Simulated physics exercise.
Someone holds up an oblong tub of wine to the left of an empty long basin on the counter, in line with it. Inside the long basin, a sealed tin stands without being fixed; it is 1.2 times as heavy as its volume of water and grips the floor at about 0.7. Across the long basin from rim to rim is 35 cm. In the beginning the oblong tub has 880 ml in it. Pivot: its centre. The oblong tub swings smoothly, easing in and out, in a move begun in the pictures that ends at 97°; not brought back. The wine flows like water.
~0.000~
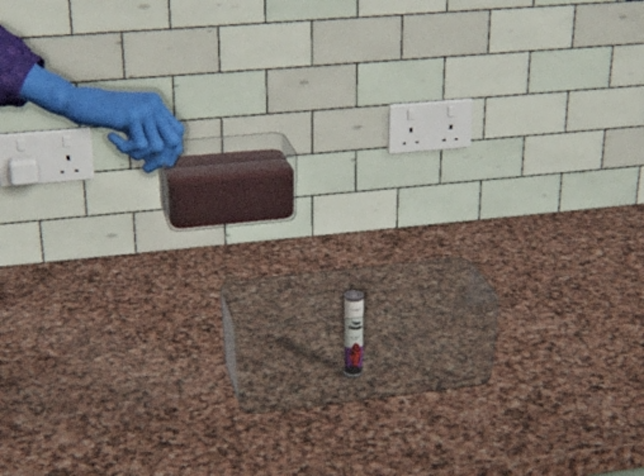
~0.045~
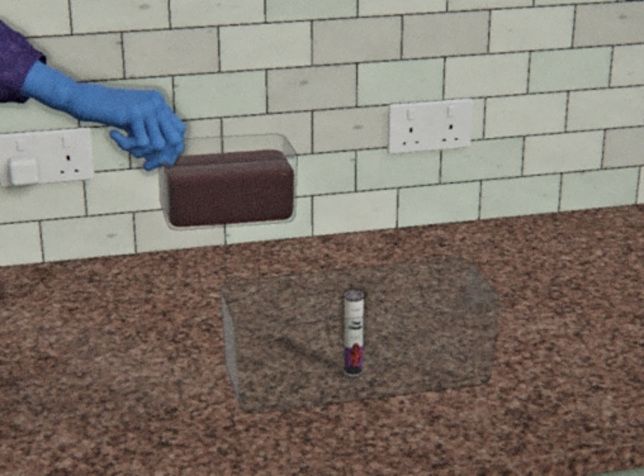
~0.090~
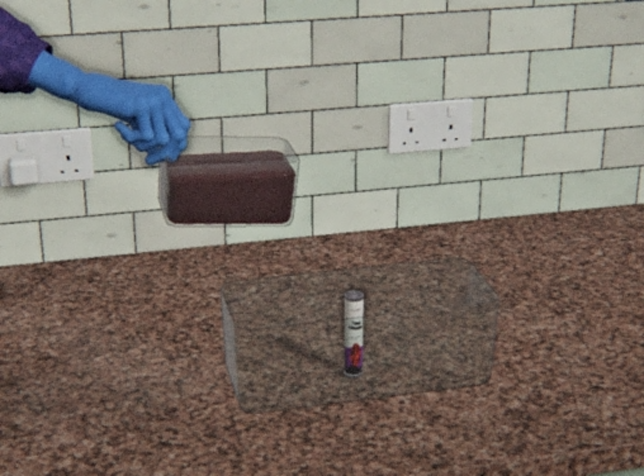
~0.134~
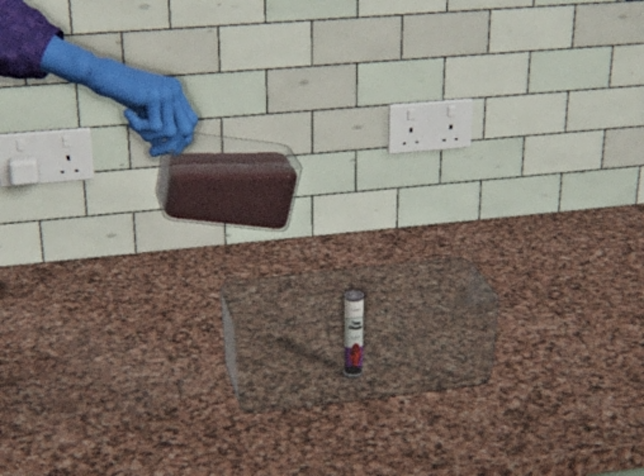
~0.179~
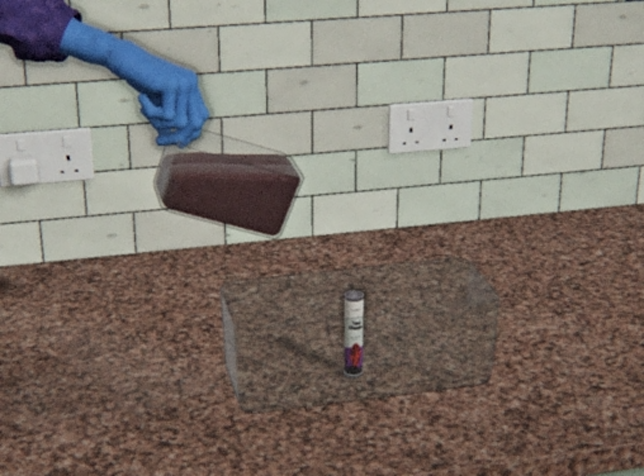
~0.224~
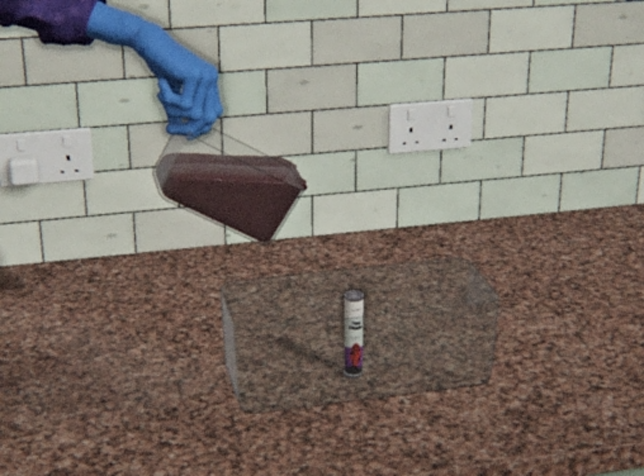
A blue-gloved hand tilting a clear oblong tub of dark red liquid rightward above a counter with a small tin inside a long clear basin.
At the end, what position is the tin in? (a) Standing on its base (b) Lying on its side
Lying on its side (b).
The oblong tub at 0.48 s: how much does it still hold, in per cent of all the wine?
I'd estimate some 32 % remains.
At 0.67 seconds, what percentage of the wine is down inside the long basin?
The share is close to 80 percent.
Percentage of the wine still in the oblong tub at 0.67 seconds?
Around 10 in a hundred is still there.
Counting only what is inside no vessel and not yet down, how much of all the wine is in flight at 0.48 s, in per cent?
Around 52 percent.
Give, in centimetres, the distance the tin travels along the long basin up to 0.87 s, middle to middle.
Close to 8 cm.
After 0.48 s the tilt is 90° and 31 per cent is still to pour; the tin stands where it began.
After 0.67 s the tilt is 97° and 9 per cent is still to pour; the tin leans 17°.
After 0.87 s the tilt is 97° and 3 per cent is still to pour; the tin lies on its side.
After 1.08 s the tilt is 97° and 1 per cent is still to pour; the tin lies on its side.
In the end the tin lies on its side.
